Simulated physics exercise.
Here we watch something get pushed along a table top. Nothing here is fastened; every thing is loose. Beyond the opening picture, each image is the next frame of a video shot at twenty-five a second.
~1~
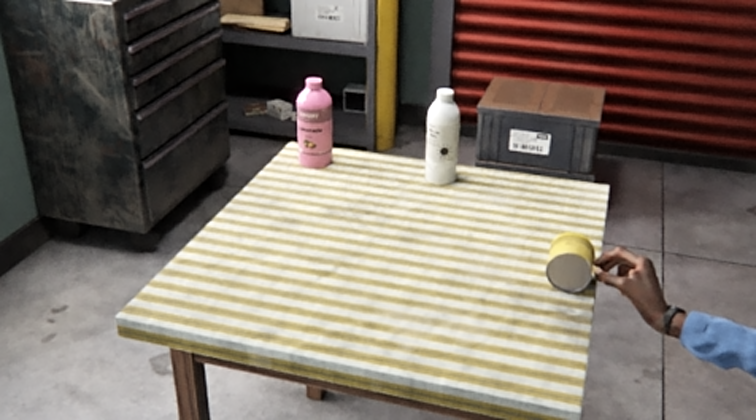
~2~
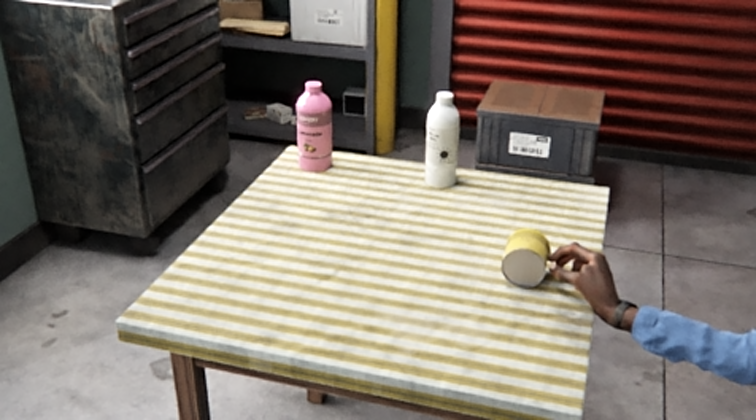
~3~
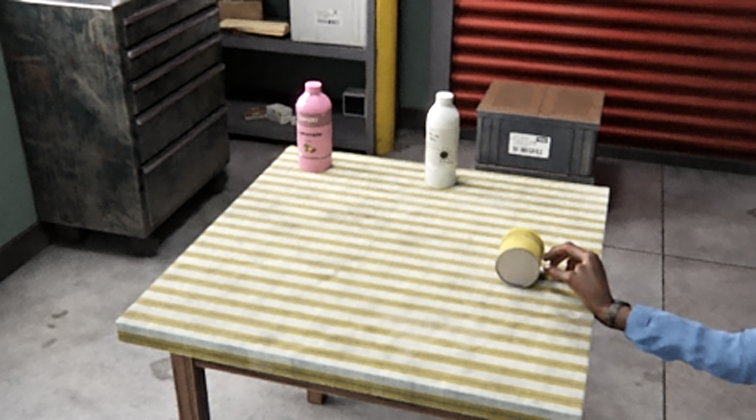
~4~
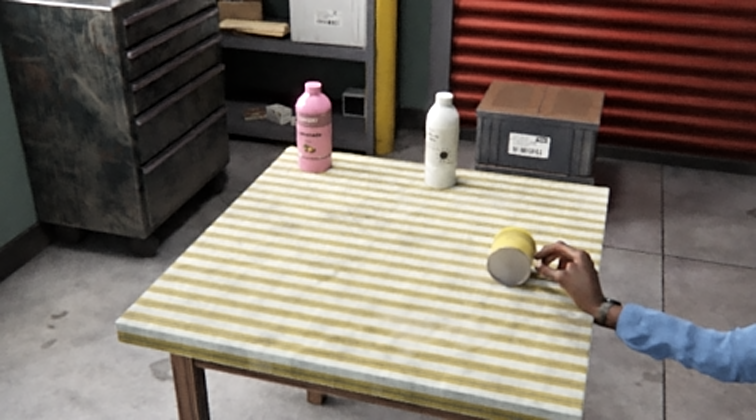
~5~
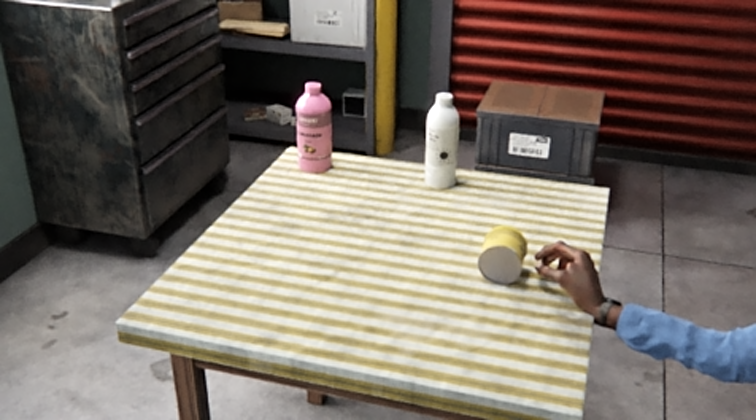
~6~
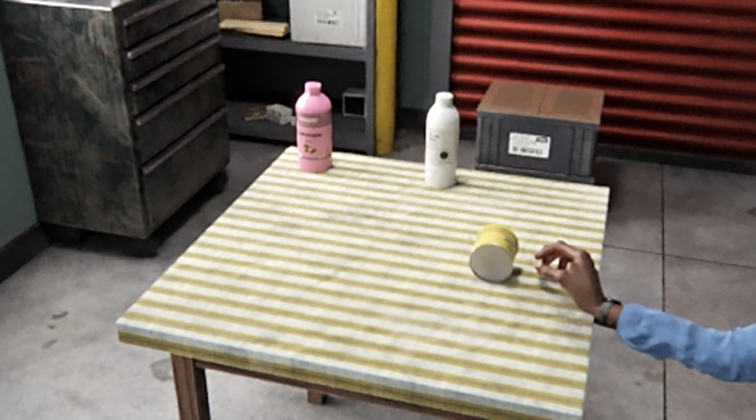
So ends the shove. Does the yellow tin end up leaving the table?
No.
Then, 0.20 s past the last view, yellow tin displaced about its own width near (455, 247).
Then, 0.40 s past the last view, yellow tin displaced well along near (423, 242).
Then, 0.80 s past the last view, yellow tin displaced well along near (381, 236).
Finally, moved from the start, yellow tin. Final places as the last picture's camera would see them, yellow tin near (365, 234).
